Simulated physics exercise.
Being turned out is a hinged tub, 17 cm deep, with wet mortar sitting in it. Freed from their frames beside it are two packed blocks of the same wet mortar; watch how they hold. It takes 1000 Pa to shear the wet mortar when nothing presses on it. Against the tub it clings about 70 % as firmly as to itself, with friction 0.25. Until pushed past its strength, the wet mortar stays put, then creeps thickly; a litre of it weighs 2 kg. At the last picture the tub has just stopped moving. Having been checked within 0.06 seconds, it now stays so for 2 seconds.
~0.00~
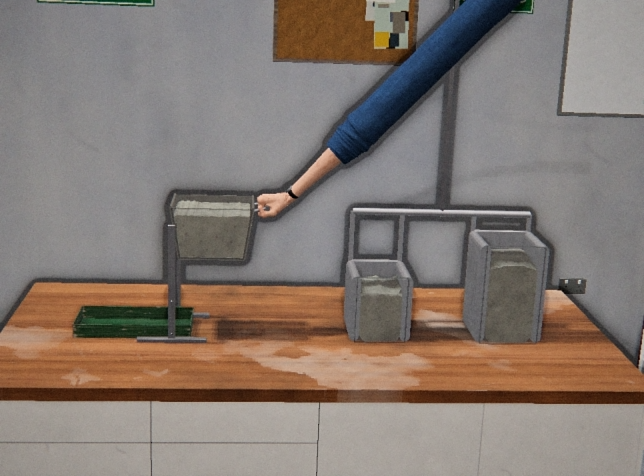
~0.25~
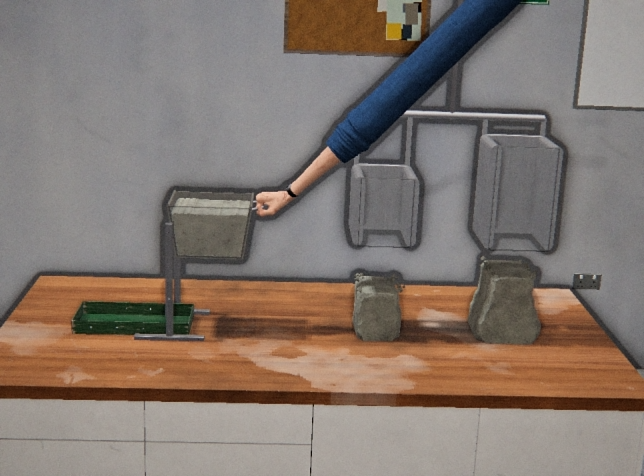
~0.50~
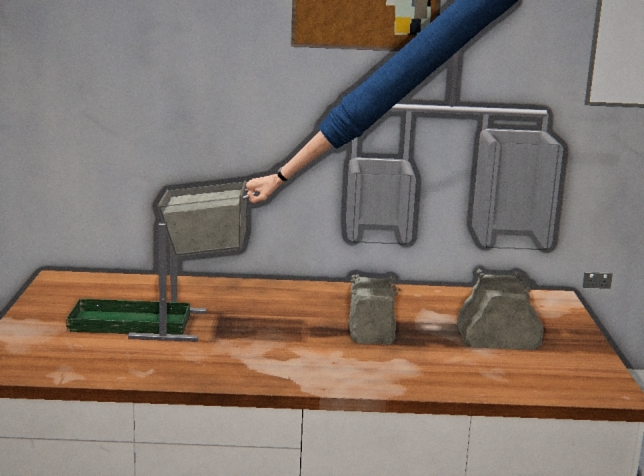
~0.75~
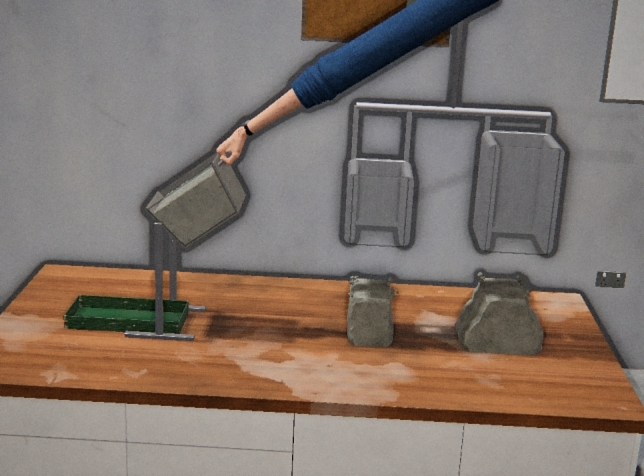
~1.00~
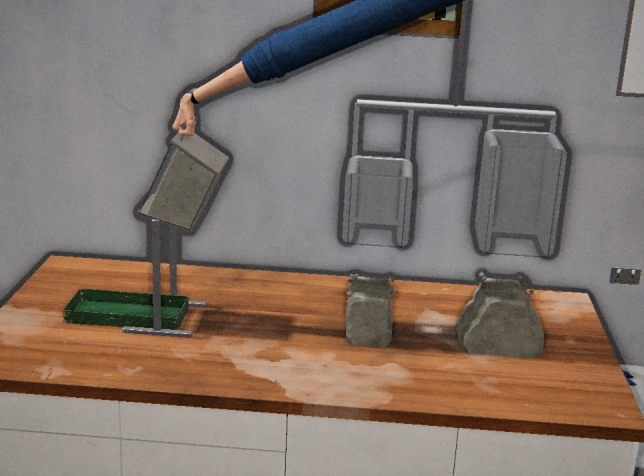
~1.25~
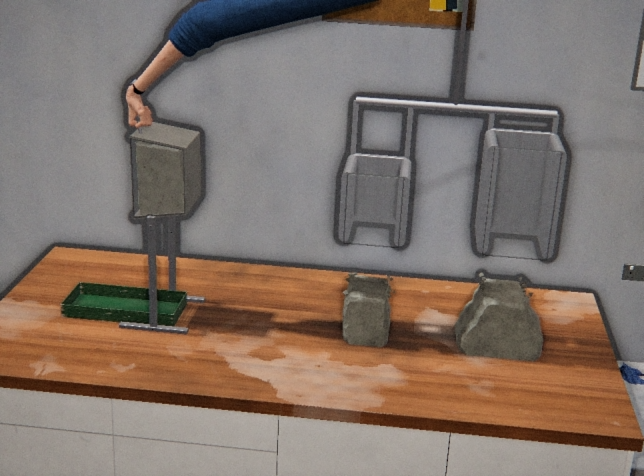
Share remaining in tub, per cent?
Approx. 37 %.
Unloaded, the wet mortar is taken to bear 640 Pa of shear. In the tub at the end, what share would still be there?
It would come to about 35 %.
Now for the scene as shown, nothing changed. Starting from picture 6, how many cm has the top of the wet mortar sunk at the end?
Roughly 13 cm.
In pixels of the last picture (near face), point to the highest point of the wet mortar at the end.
Somewhere near (159, 185) in the last view.
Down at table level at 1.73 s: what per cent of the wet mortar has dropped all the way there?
I'd say close to 0 per cent of it.
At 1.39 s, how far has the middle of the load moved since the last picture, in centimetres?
Around 4 cm.
After 1.39 s, the tub is at 91 degrees and holds 94 %.
After 1.56 s, the tub is at 91 degrees and holds 61 %.
After 1.73 s, the tub is at 91 degrees and holds 37 %.
After 1.90 s, the tub is at 91 degrees and holds 37 %.
After 3.25 s, the tub is at 91 degrees and holds 37 %.
